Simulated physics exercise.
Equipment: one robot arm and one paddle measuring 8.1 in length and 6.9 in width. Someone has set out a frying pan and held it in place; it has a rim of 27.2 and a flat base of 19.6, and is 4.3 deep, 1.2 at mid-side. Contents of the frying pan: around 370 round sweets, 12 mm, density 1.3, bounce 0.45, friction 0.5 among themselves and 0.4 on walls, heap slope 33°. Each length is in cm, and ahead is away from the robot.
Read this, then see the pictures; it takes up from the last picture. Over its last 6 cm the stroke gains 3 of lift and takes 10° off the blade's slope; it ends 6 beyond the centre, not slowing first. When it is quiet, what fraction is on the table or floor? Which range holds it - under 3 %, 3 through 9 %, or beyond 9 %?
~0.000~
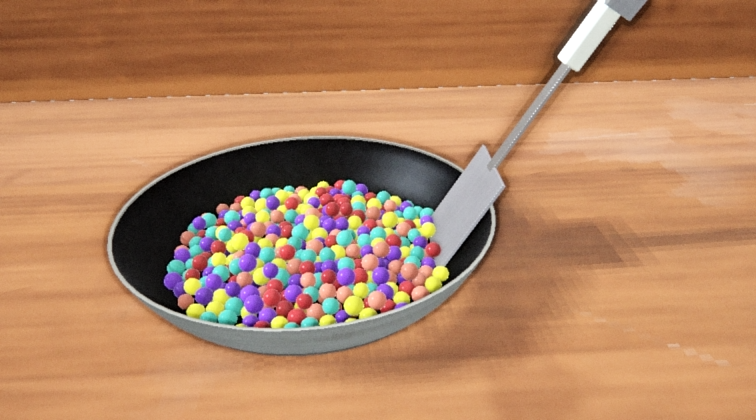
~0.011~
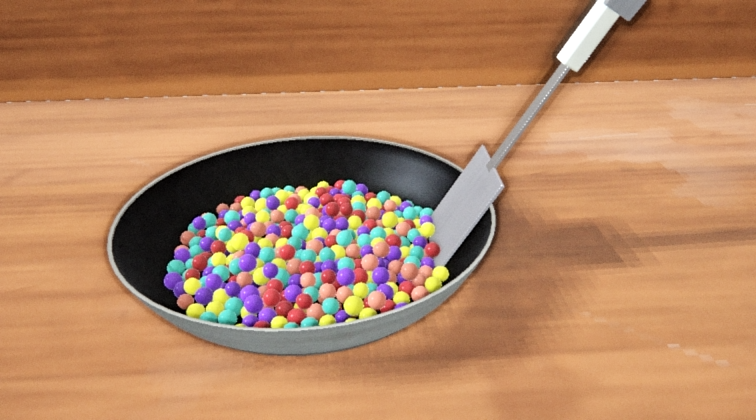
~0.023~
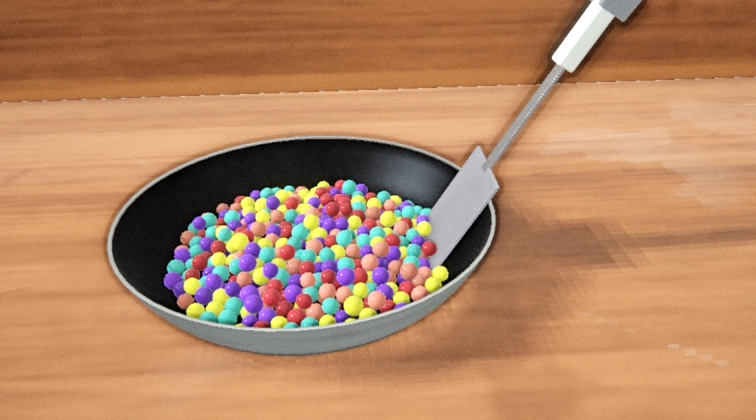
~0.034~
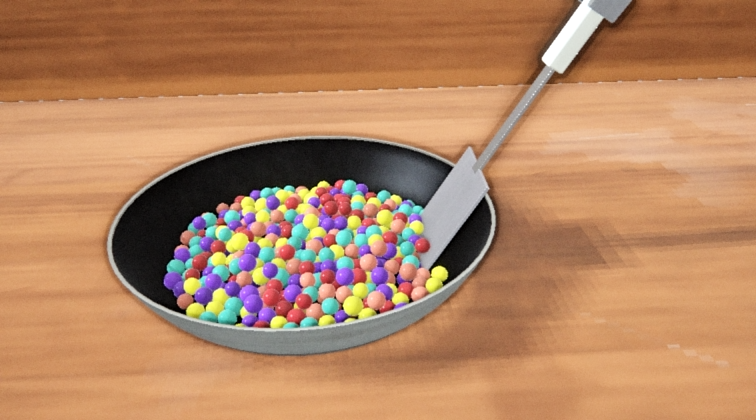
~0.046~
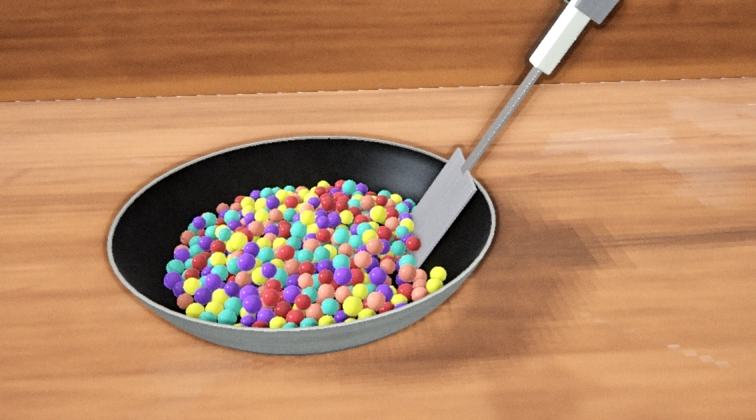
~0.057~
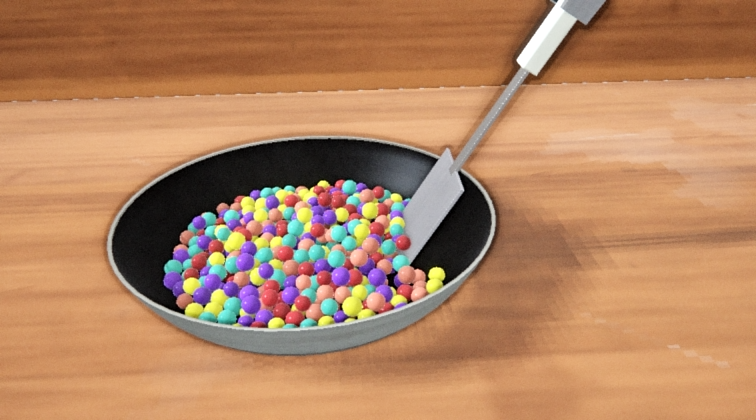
The range under 3 % holds it.
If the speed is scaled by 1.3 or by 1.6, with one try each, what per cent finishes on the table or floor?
Around 5 per cent, then around 10 per cent, would end on the table or floor.
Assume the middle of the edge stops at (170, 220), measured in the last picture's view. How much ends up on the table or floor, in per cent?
Around 15 percent.
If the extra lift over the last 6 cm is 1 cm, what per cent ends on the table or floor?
I'd say close to 0 per cent.
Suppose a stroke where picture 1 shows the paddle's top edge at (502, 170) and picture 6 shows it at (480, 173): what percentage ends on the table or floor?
Some 0 percent ends up on the table or floor.
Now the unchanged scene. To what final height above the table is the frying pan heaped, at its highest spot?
It reaches about 5.0 cm.
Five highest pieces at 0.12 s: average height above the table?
Around 4 cm above the table.
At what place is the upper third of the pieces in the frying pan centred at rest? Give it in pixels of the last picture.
Somewhere near (189, 238) in the last picture.
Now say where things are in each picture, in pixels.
Paddle top edge at (494, 164), sloping 58°; upper third of the load around (309, 238), from x 175 to 440, top at y 185; 373 in the frying pan, in the first picture.
Paddle top edge at (493, 165), sloping 58°; upper third of the load around (309, 238), from x 175 to 440, top at y 185, in the second picture.
Paddle top edge at (488, 165), sloping 58°; upper third of the load around (311, 238), from x 175 to 440, top at y 185, in the third picture.
Paddle top edge at (479, 166), sloping 58°; upper third of the load around (313, 238), from x 175 to 440, top at y 185, in the fourth picture.
Paddle top edge at (467, 167), sloping 58°; upper third of the load around (316, 236), from x 175 to 440, top at y 185, in the fifth picture.
Paddle top edge at (455, 168), sloping 58°; upper third of the load around (317, 235), from x 175 to 435, top at y 185; 373 in the frying pan, in the sixth picture.
After 0.12 s, sloping 58°, highest piece 5 above the table; 373 in the frying pan.
After 0.17 s, sloping 54°, highest piece 6 above the table; 373 in the frying pan.
After 0.40 s, sloping 48°, highest piece 6 above the table; 372 in the frying pan, 1 on the table or floor.
After 1.45 s, sloping 48°, highest piece 5 above the table; 371 in the frying pan, 2 on the table or floor.
At rest, 371 in the frying pan, 2 on the table or floor. That is 1 % on the table or floor.
